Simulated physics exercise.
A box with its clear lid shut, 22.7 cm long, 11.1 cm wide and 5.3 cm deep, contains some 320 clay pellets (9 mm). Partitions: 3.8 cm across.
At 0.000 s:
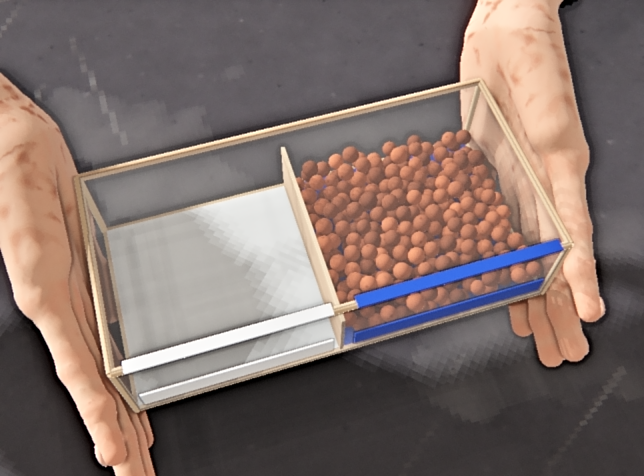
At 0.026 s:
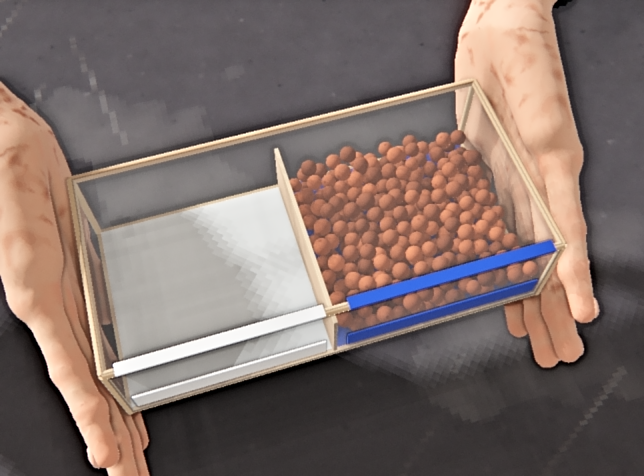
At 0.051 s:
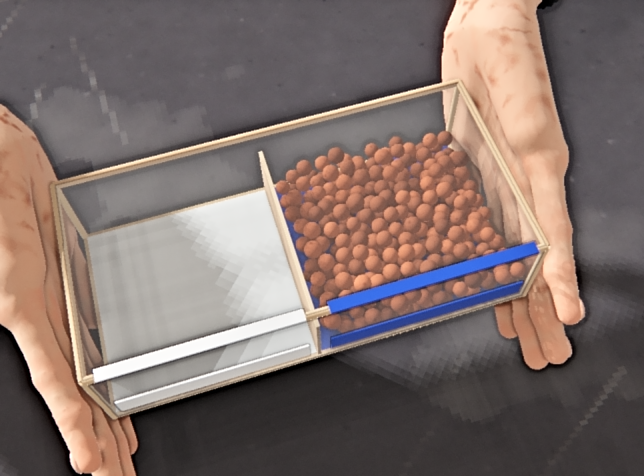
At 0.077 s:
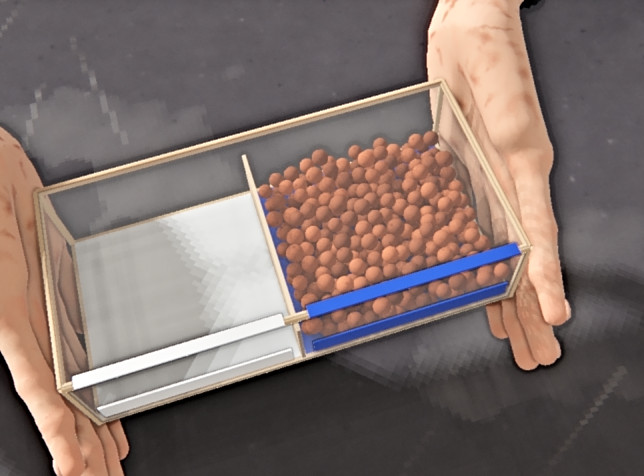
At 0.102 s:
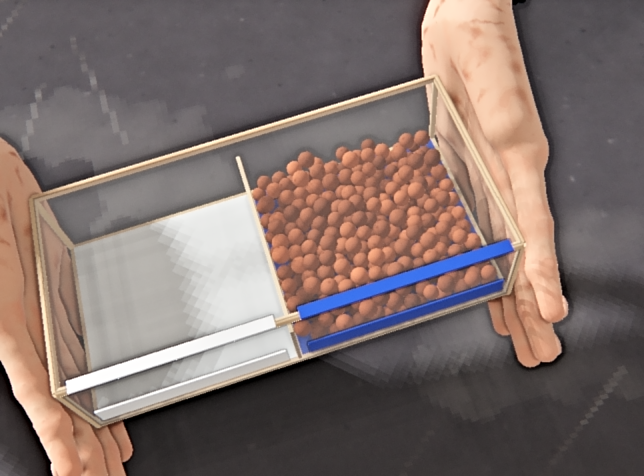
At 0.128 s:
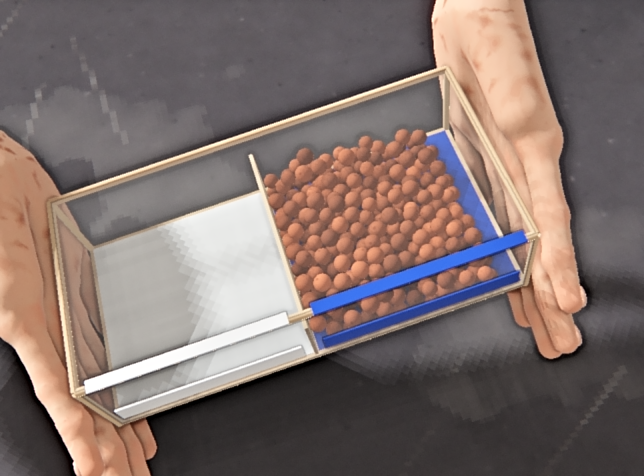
Two hands holding a clear divided box of reddish-brown balls, shifting it slightly left, then tilting its left side lower.
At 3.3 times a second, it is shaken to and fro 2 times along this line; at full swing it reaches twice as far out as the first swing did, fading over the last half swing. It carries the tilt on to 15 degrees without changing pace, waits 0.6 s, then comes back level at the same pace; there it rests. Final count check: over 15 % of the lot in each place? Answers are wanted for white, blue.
Over 15 %? White: No; blue: Yes.
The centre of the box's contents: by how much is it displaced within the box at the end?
About 1.0 cm.
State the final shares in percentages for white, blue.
Final split - white 5 per cent, blue 95 per cent.
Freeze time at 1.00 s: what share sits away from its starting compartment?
Fraction displaced at the given time: Approx. 5 %.
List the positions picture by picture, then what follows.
In the first frame, box at (352, 310); tilt 0 degrees; moved 0.0 cm; blue 100 %.
In the second frame, box at (344, 312); tilt 0 degrees; moved 0.4 cm.
In the third frame, box at (325, 316); tilt 1 degrees; moved 1.3 cm.
In the fourth frame, box at (304, 320); tilt 3 degrees; moved 2.2 cm.
In the fifth frame, box at (296, 322); tilt 5 degrees; moved 2.5 cm; low side left.
In the sixth frame, box at (310, 318); tilt 8 degrees; moved 1.8 cm; low side left; blue 100 %. It turns about 120 degrees a second.
After 0.46 s, tilt 15 degrees; blue 100 %; middle of all pieces near (376, 217).
After 0.74 s, tilt 15 degrees; white 5 %, blue 95 %; middle of all pieces near (396, 215).
Then, at 1.00 s, tilt 5 degrees; white 5 %, blue 95 %; middle of all pieces near (392, 223).
After 1.25 s, tilt 0 degrees; white 5 %, blue 95 %; middle of all pieces near (389, 226).
At rest (1.5 s), white 5 %, blue 95 %.
